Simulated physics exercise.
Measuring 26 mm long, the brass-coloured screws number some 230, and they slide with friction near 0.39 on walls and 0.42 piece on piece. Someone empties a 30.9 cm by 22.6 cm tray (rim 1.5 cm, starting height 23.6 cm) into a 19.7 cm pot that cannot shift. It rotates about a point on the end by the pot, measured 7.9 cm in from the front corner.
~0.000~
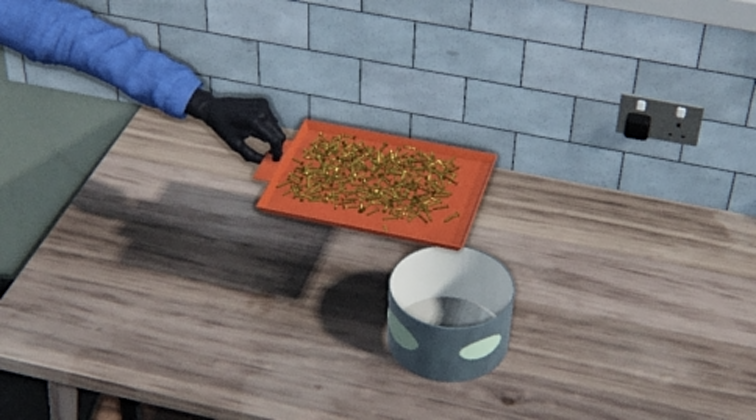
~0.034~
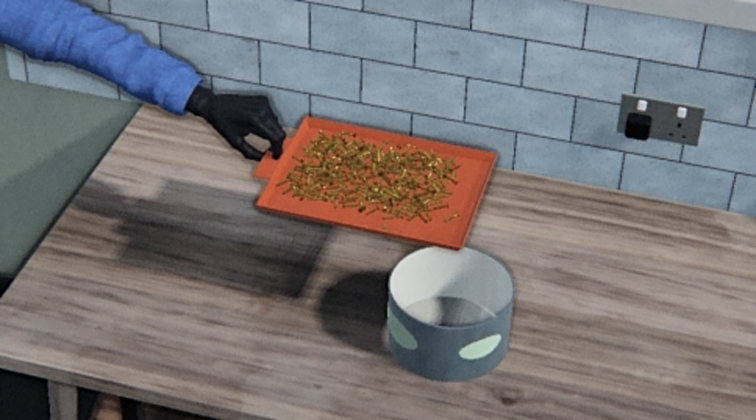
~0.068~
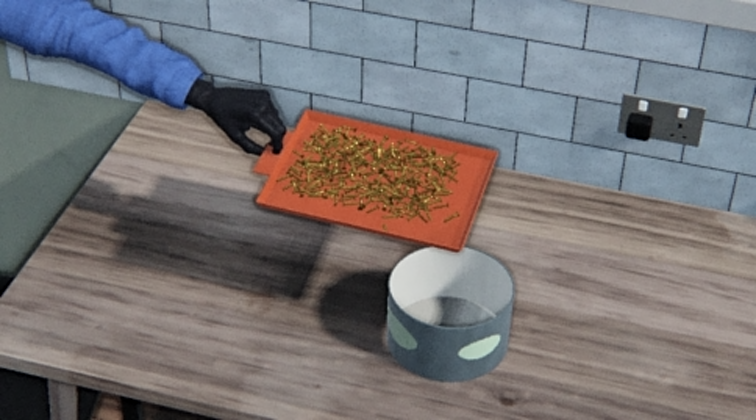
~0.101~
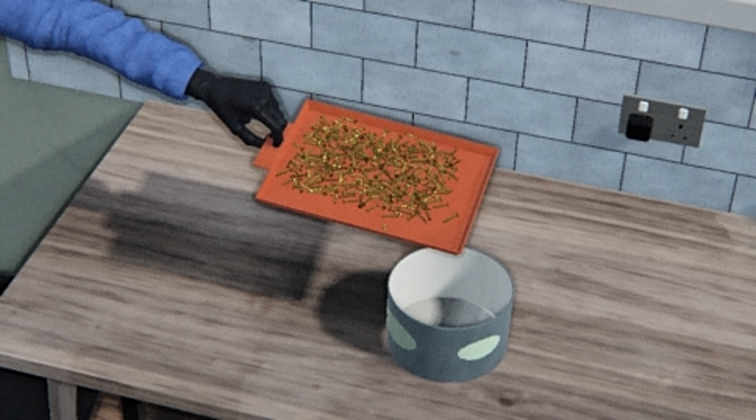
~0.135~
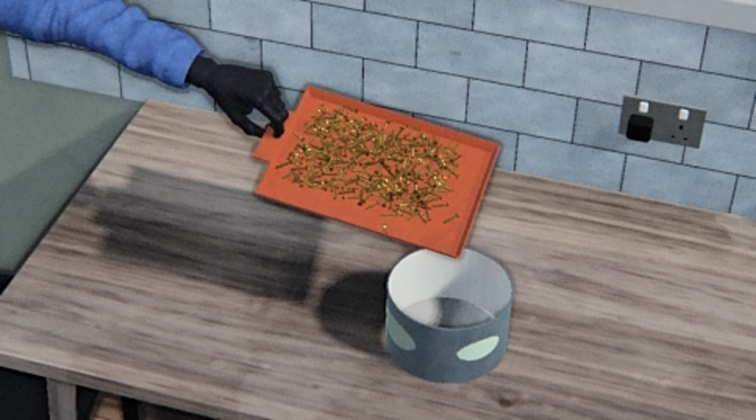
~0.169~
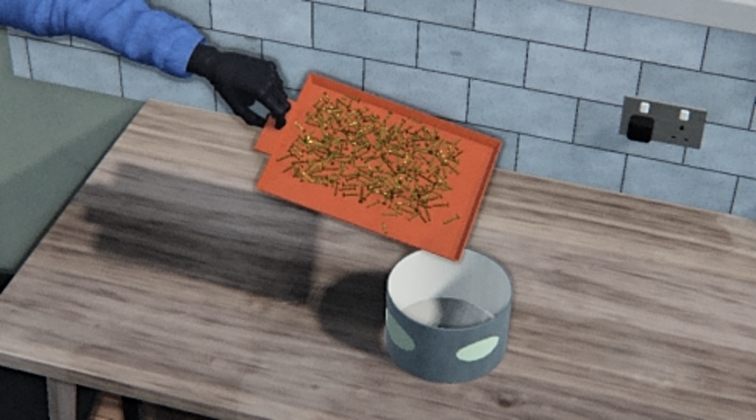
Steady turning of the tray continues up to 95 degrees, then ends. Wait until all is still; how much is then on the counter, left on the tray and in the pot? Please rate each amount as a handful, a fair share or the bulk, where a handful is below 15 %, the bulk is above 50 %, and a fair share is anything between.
Counter: A fair share; tray: A handful; pot: The bulk.
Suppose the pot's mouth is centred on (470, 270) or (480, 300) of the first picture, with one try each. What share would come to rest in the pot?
Spot one: Some 10 per cent; spot two: Some 60 per cent.
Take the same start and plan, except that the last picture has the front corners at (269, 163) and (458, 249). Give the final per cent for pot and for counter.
Final per cent - pot 20, counter 80.
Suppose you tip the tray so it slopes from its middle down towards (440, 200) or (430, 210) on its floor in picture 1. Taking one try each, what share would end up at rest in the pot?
Roughly 10 % for the first direction, roughly 25 % for the second.
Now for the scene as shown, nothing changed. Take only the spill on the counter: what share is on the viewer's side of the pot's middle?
Roughly 100 per cent.
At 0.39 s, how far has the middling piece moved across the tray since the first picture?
4 cm.
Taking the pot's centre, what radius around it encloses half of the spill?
About 20 cm.
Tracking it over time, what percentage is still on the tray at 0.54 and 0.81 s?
I'd say roughly 55, then roughly 0.
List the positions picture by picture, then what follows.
Tray tilt 0 degrees, front corners at (263, 204) and (458, 243); middle of the pieces at (372, 179); pot at (452, 285), in the first picture.
Tray tilt 1 degrees, front corners at (263, 202) and (458, 243); middle of the pieces at (372, 177), in the second picture.
Tray tilt 3 degrees, front corners at (262, 199) and (458, 245), lowest corner right front; middle of the pieces at (372, 174), in the third picture.
Tray tilt 7 degrees, front corners at (262, 195) and (457, 248), lowest corner right front; middle of the pieces at (372, 170), in the fourth picture.
Tray tilt 13 degrees, front corners at (262, 190) and (456, 252), lowest corner right front; middle of the pieces at (373, 164), in the fifth picture.
Tray tilt 19 degrees, front corners at (263, 185) and (456, 255), lowest corner right front; middle of the pieces at (374, 159); pot at (450, 286). Its pace works out near 175 degrees a second, in the sixth picture.
After 0.39 s, tilt 58 degrees; the tray holds 100 %, the pot 0 %.
After 0.54 s, tilt 84 degrees; the tray holds 55 %, the pot 5 %.
After 0.81 s, tilt 95 degrees; the tray holds 0 %, the pot 60 %.
By 1.8 s all is still; counter 40 %, tray 0 %, pot 60 %.
